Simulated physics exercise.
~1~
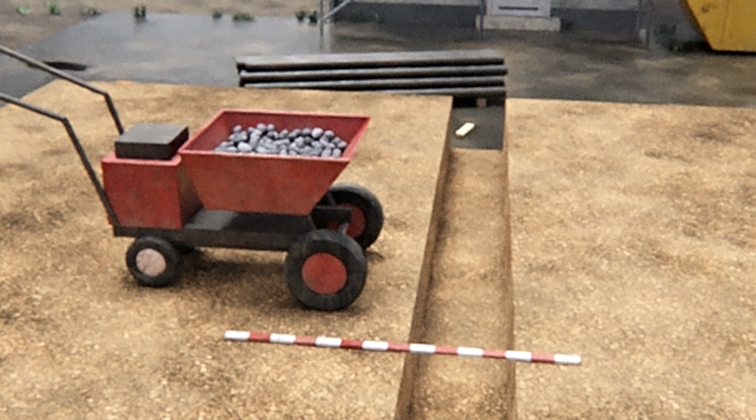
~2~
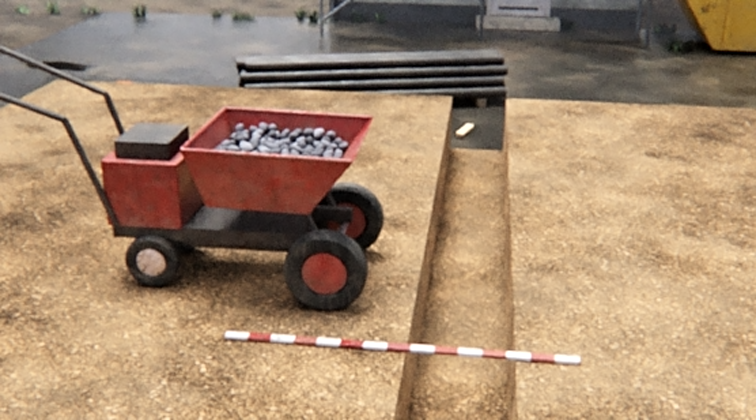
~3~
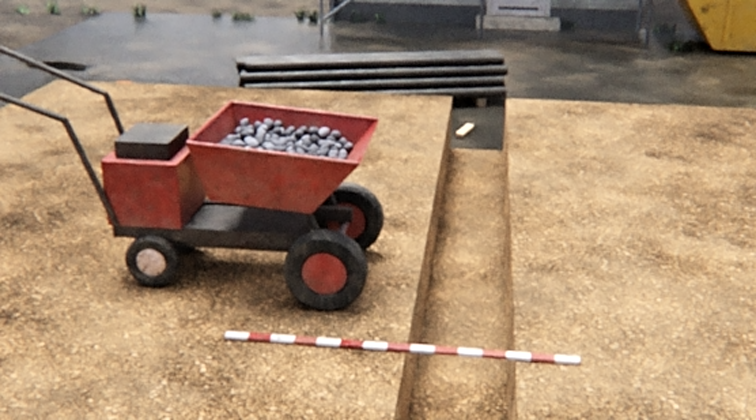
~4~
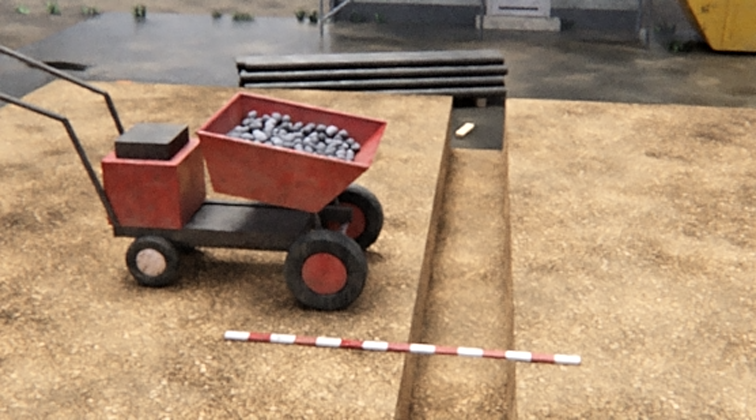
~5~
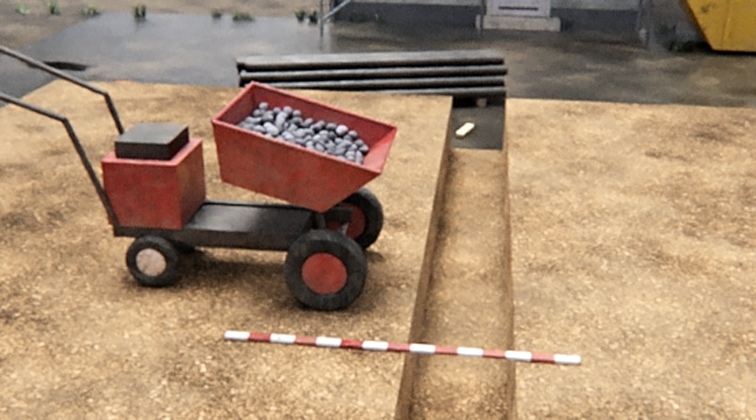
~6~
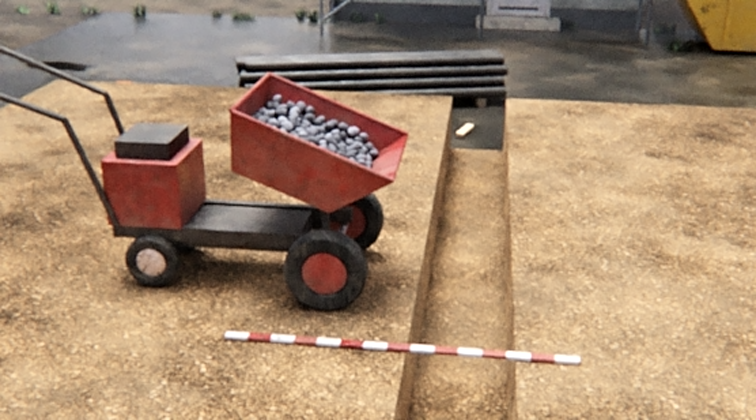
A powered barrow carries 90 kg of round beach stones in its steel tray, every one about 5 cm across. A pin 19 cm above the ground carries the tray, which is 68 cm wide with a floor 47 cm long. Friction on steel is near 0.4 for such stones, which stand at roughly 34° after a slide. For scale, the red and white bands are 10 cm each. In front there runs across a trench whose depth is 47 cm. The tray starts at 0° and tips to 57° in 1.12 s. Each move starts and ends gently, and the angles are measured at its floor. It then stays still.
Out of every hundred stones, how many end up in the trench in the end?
Around 62 in every hundred.
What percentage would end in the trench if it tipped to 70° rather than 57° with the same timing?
Then close to 80 per cent.
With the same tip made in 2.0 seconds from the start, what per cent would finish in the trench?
Near 65 per cent.
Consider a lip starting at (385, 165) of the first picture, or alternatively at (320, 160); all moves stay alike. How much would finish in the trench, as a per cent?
35 and 65 %.
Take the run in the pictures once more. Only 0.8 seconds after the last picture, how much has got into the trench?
15 per cent or so by then.
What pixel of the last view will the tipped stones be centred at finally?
Roughly at (475, 365).
Then, 0.4 s after the last picture the floor is at 48°, 100 % in the tray; the foremost stones are at (413, 196).
Then, 0.8 s after the last picture the floor is at 57°, 87 % in the tray, 13 % in the trench; the foremost stones are at (491, 238).
Then, 1.1 s after the last picture the floor is at 57°, 58 % in the tray, 38 % in the trench, 4 % past the trench; the foremost stones are at (573, 299).
Then, 3.0 s after the last picture the floor is at 57°, 34 % in the tray, 62 % in the trench, 5 % past the trench; the foremost stones are at (652, 317).
